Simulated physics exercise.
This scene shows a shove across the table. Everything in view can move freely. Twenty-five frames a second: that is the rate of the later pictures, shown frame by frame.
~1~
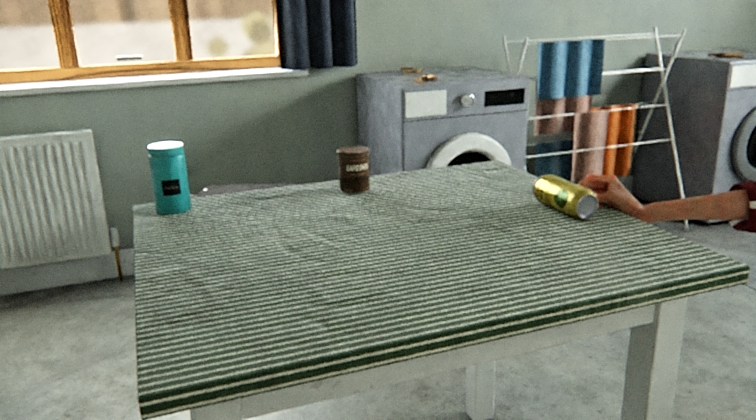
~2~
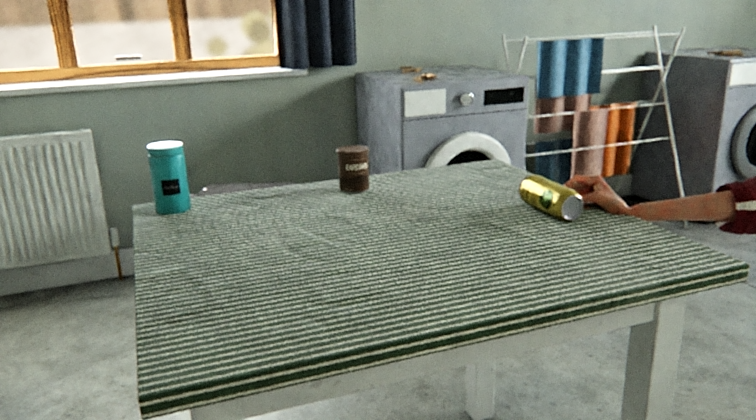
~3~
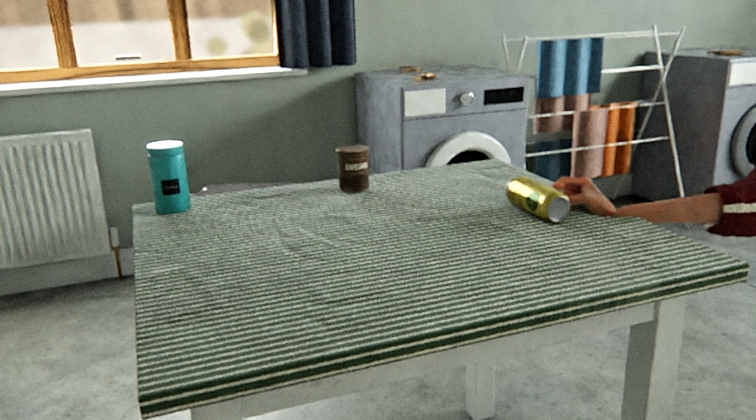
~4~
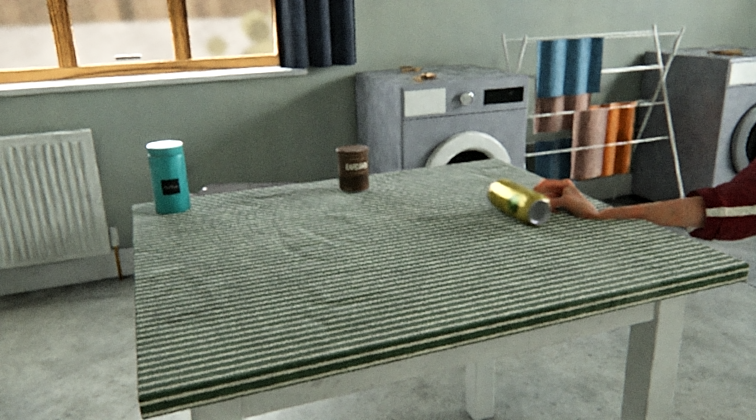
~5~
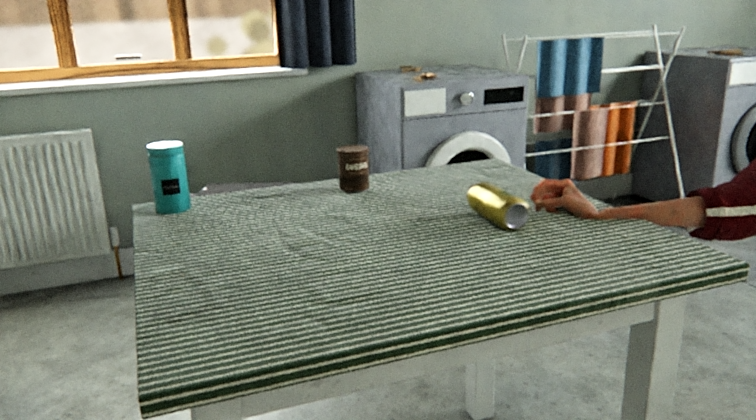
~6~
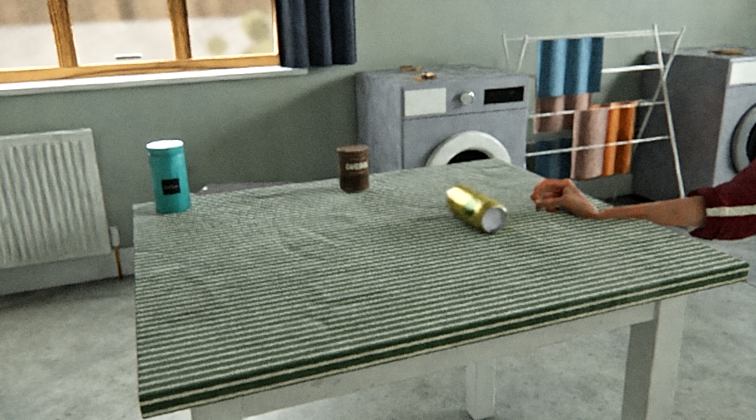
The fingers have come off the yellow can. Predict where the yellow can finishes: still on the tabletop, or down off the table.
You'll see it isn't on the table when it's all over.
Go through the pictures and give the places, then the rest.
The first frame shows under the hand; yellow can (565, 197).
The second frame shows under the hand; yellow can (550, 197).
The third frame shows under the hand; yellow can (537, 199).
The fourth frame shows yellow can (518, 202).
The fifth frame shows yellow can (497, 205) rolled about its own width.
The sixth frame shows yellow can (475, 208) rolled about its own width.
Then, 0.40 s after the last picture, yellow can rolled well along near (241, 244).
Then, 0.80 s after the last picture, yellow can now off the table.
By the end, off the table, yellow can.
